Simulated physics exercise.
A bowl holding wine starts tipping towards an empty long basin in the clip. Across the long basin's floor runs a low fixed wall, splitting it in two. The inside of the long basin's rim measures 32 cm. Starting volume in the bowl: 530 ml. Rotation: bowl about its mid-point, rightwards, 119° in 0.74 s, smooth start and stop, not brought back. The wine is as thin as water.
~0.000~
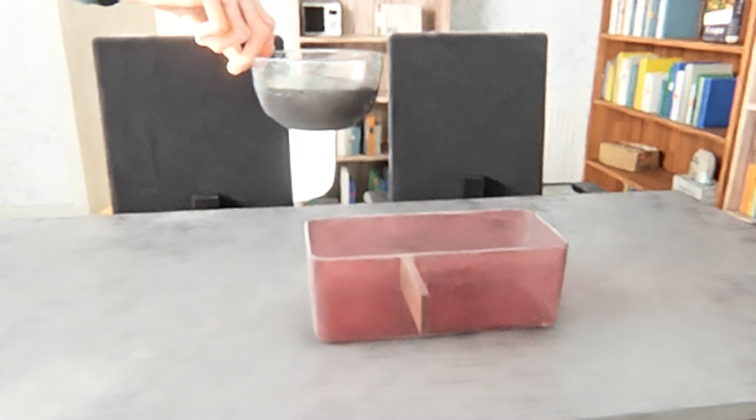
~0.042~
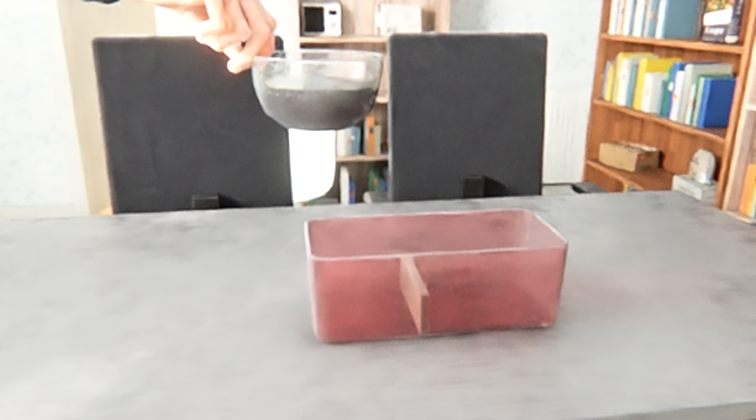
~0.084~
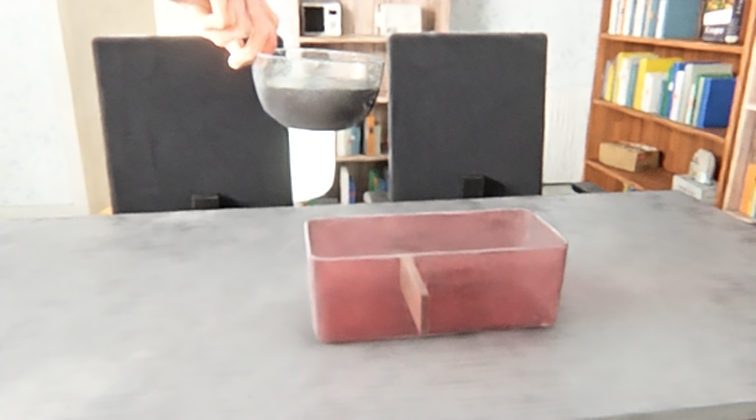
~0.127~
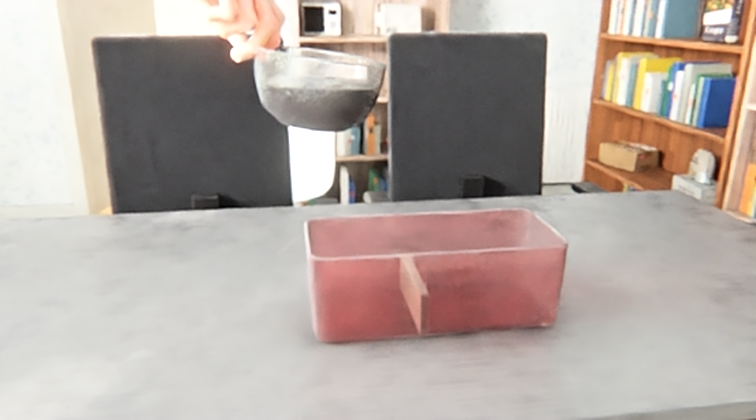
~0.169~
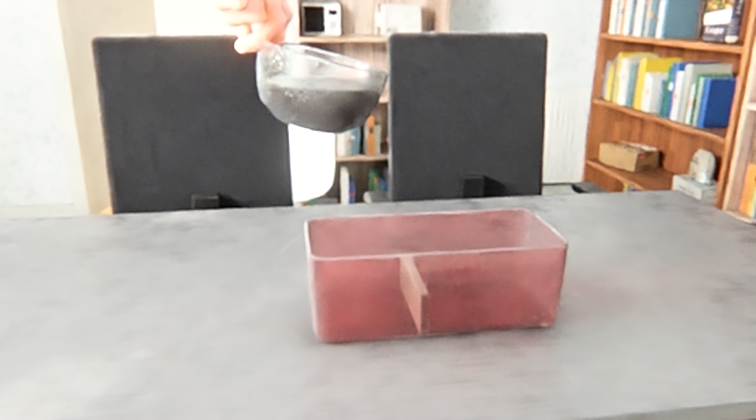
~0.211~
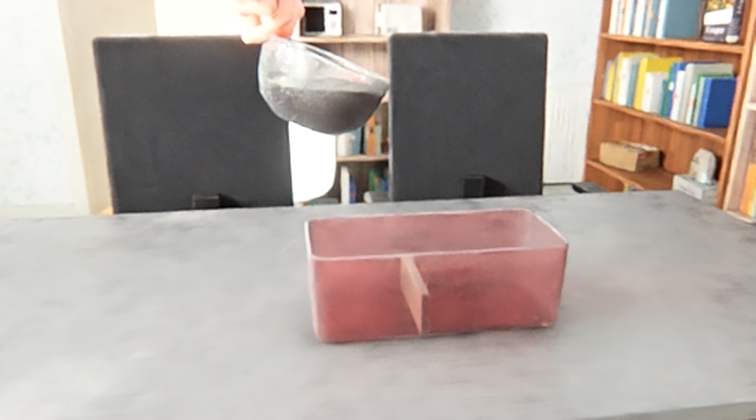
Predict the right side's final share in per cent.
The right side finishes with roughly 51 per cent.
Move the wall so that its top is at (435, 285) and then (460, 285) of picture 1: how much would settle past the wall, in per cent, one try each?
I'd say 20 percent on the first go, 15 percent on the next.
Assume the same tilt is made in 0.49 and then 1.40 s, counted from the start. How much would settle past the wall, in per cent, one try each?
Some 40 and 65 per cent, in that order.
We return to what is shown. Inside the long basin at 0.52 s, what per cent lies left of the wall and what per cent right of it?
1 per cent left and 12 right, roughly.
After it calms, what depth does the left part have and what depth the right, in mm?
Left part about 14 mm deep, right part about 12 mm deep.
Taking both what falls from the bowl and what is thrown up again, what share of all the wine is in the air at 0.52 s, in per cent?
58 per cent.
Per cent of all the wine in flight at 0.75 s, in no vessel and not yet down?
Something like 7 per cent is in the air then.
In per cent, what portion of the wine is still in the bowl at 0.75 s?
0 per cent or so.
Then, 0.52 s in, the tilt is 95° and 29 per cent is still to pour, 1 is left of the wall and 11 right of it.
Then, 0.75 s in, the tilt is 119° and 0 per cent is still to pour, 42 is left of the wall and 50 right of it.
Then, 0.98 s in, the tilt is 119° and 0 per cent is still to pour, 47 is left of the wall and 51 right of it.
Then, 1.24 s in, the tilt is 119° and 0 per cent is still to pour, 47 is left of the wall and 51 right of it.
Finally, 47 per cent lies left of the wall, 51 right of it and 2 outside.
